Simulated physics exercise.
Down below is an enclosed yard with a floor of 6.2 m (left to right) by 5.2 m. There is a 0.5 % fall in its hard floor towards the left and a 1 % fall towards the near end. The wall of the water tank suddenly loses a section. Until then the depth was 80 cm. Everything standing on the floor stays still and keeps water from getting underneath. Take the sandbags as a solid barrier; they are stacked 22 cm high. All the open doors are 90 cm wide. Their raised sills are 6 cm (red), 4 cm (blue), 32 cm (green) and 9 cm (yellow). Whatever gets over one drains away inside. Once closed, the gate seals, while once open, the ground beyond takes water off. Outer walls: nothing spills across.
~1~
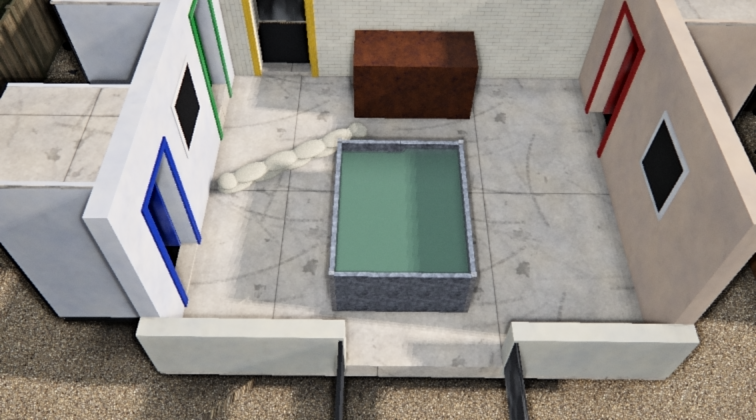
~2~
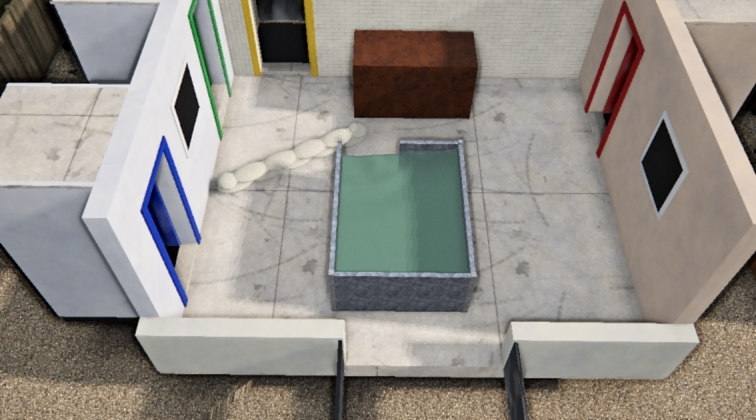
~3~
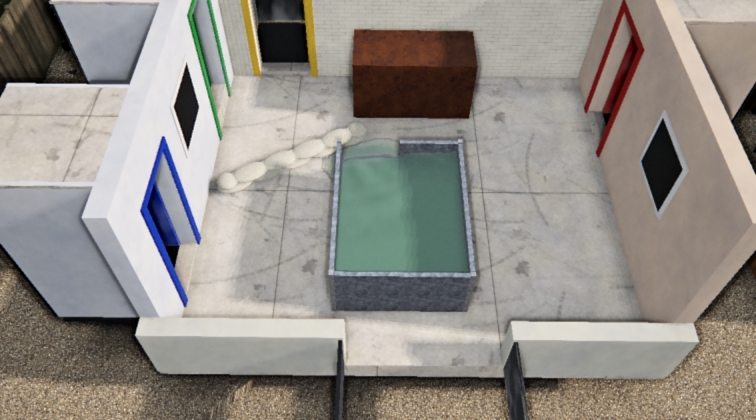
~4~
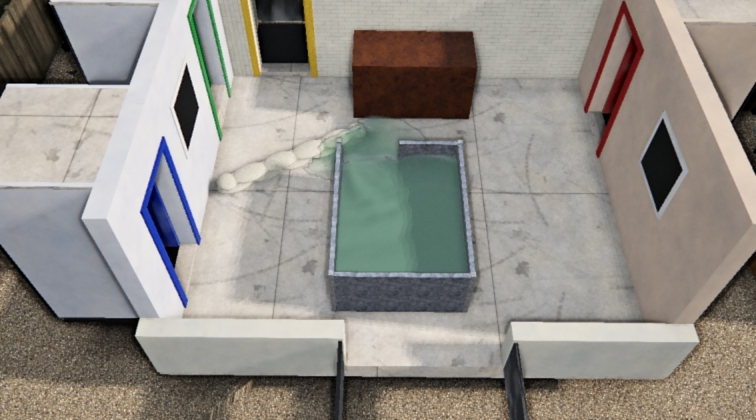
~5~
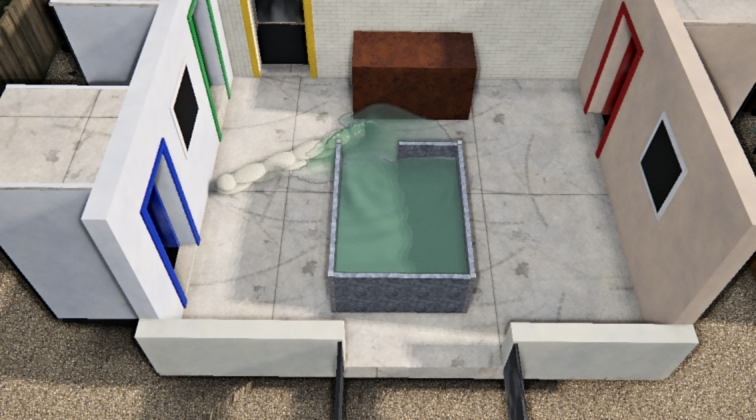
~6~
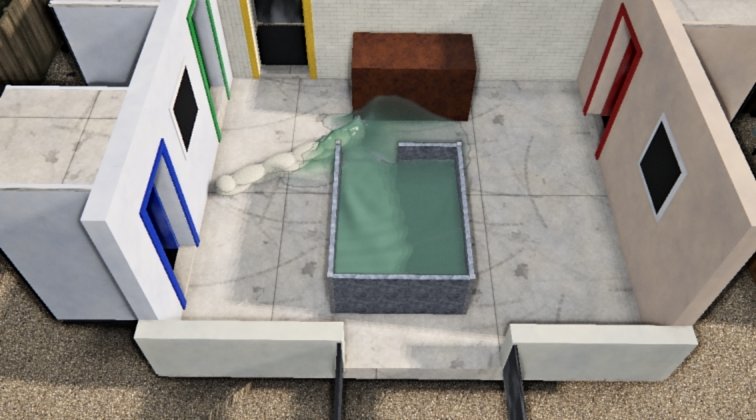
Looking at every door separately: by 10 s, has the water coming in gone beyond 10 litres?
Outcome: The red door overtops the limit, the blue door overtops the limit, the green door remains shy of the limit, the yellow door overtops the limit.
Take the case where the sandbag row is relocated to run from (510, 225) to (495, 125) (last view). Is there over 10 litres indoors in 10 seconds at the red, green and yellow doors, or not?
Against that limit: Red not over, green below, yellow past it.
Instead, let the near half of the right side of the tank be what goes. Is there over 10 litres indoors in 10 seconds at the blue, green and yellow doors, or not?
At blue the amount is higher than the mark, at green it is beneath the mark, and at yellow it is beneath the mark.
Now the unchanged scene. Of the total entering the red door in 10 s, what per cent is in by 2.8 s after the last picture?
50 per cent, roughly.
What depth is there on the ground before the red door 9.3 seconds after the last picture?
Close to 8.0 cm of depth.
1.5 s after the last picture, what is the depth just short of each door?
You'd get red at 10 cm, blue at 8 cm, green at 20 cm, and yellow at 17 cm.
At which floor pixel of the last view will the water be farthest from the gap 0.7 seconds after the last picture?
Around pixel (554, 116).
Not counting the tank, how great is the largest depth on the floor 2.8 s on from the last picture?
Around 34 centimetres.
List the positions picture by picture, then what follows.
Still water, 80 cm deep, in the water tank at (401, 207), in the first picture.
The front is at a hidden place, 0.5 m from the gap on the water tank's far side; 0.3 m2 of floor is under water; 80 cm left at the back of the water tank, in the second picture.
The front is at a hidden place, 0.9 m from the gap on the water tank's far side; 0.9 m2 of floor is under water; 80 cm left at the back of the water tank, in the third picture.
The front is at (393, 120), 1.4 m from the gap on the water tank's far side; 1.7 m2 of floor is under water; 80 cm left at the back of the water tank, in the fourth picture.
The front is at (432, 122), 1.7 m from the gap on the water tank's far side; 2.4 m2 of floor is under water; 79 cm left at the back of the water tank, in the fifth picture.
The front is at (456, 123), 2.0 m from the gap on the water tank's far side; 2.8 m2 of floor is under water; 72 cm left at the back of the water tank, in the sixth picture.
Then, 0.7 s after the last picture water covers 30 % of the floor and is deepest (54 cm) near (340, 154); red door not reached, blue door not reached, green door not reached, yellow door not reached.
Then, 1.5 s after the last picture water covers 60 % of the floor and is deepest (45 cm) near (340, 154); red door 10 cm at the sill, 27 L in, blue door 8 cm at the sill, 1 L in, green door 20 cm at the sill, 0 L in, yellow door 17 cm at the sill, 15 L in.
Then, 2.8 s after the last picture water covers 80 % of the floor and is deepest (34 cm) near (340, 154); red door 15 cm at the sill, 118 L in, blue door 7 cm at the sill, 10 L in, green door 15 cm at the sill, 0 L in, yellow door 15 cm at the sill, 63 L in.
Then, 5.3 s after the last picture water covers 95 % of the floor and is deepest (21 cm) near (340, 154); red door 12 cm at the sill, 194 L in, blue door 8 cm at the sill, 23 L in, green door 12 cm at the sill, 0 L in, yellow door 14 cm at the sill, 83 L in.
Then, 9.3 s after the last picture water covers 95 % of the floor and is deepest (14 cm) near (224, 178); red door 8 cm at the sill, 229 L in, blue door 9 cm at the sill, 67 L in, green door 9 cm at the sill, 0 L in, yellow door 10 cm at the sill, 119 L in.
